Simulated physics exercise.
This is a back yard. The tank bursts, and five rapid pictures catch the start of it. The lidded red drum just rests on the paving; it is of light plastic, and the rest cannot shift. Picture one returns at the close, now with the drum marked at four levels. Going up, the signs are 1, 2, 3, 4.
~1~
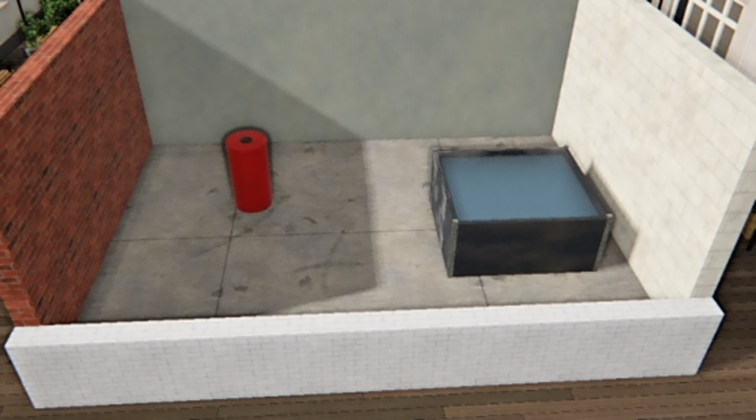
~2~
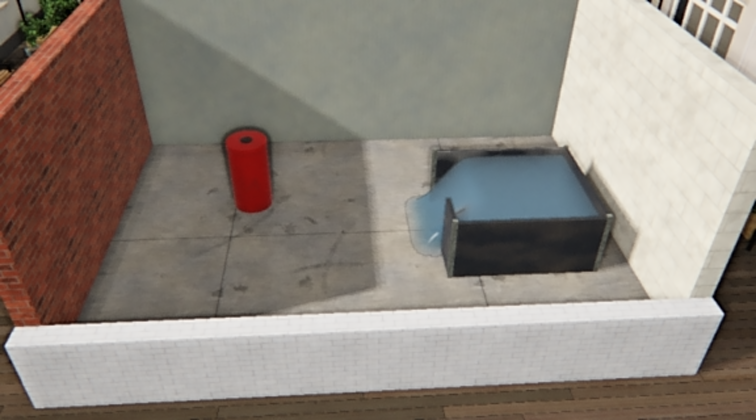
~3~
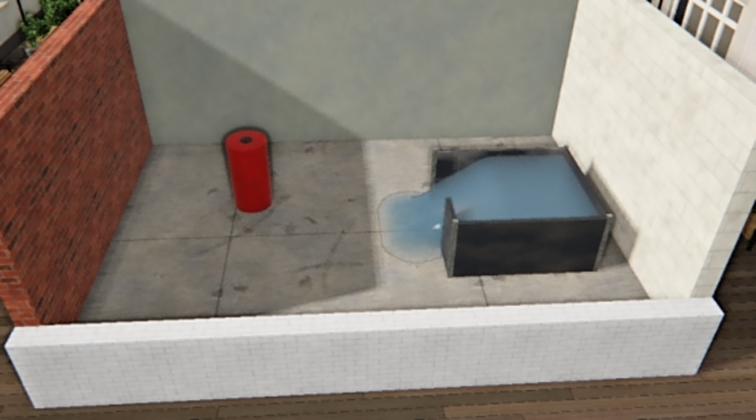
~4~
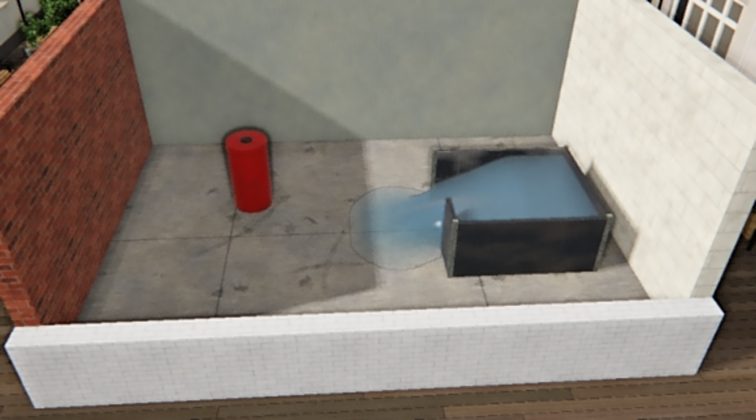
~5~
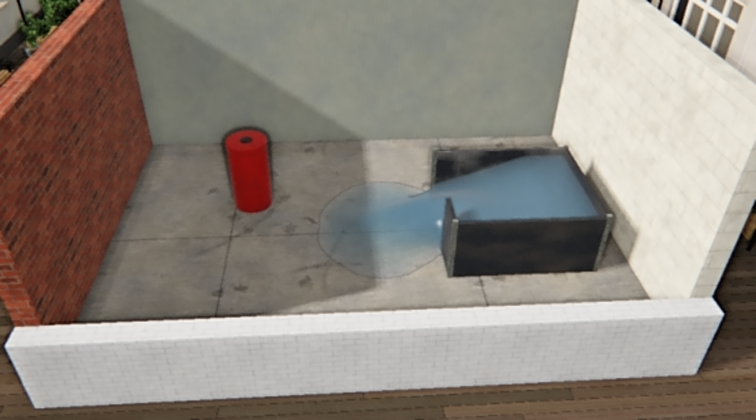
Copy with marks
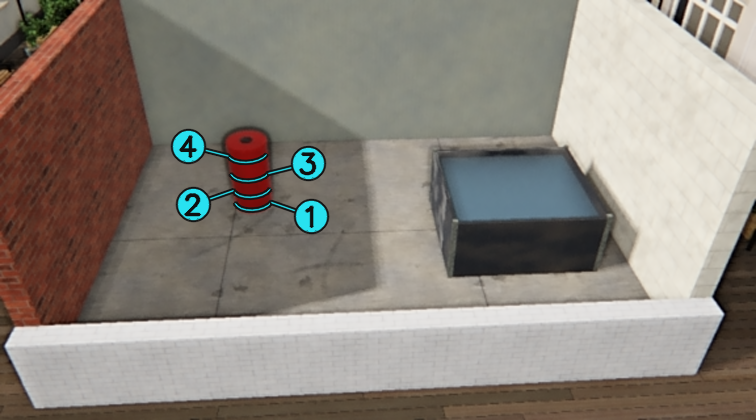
In this clip, a dark rectangular tank full of water stands in a walled yard to the right of a red drum; its left side opens and water pours out, spreading leftward across the paved ground while the drum stays still.
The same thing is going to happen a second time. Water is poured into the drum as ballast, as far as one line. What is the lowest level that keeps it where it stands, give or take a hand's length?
Go for 3.
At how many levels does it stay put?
Two of the four.
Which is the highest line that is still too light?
2.
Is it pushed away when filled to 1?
Yes, that goes wrong.
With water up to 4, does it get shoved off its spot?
No, not at all.
On the marked copy, 1 at (252, 210); 2 at (250, 197); 3 at (248, 181); 4 at (246, 162); from the bottom up 1, 2, 3, 4.
Choosing 1, it is pushed about 3 times its own width away.
Choosing 2, it is pushed about half its own width away.
Choosing 3, it does not move.
Choosing 4, it does not move.
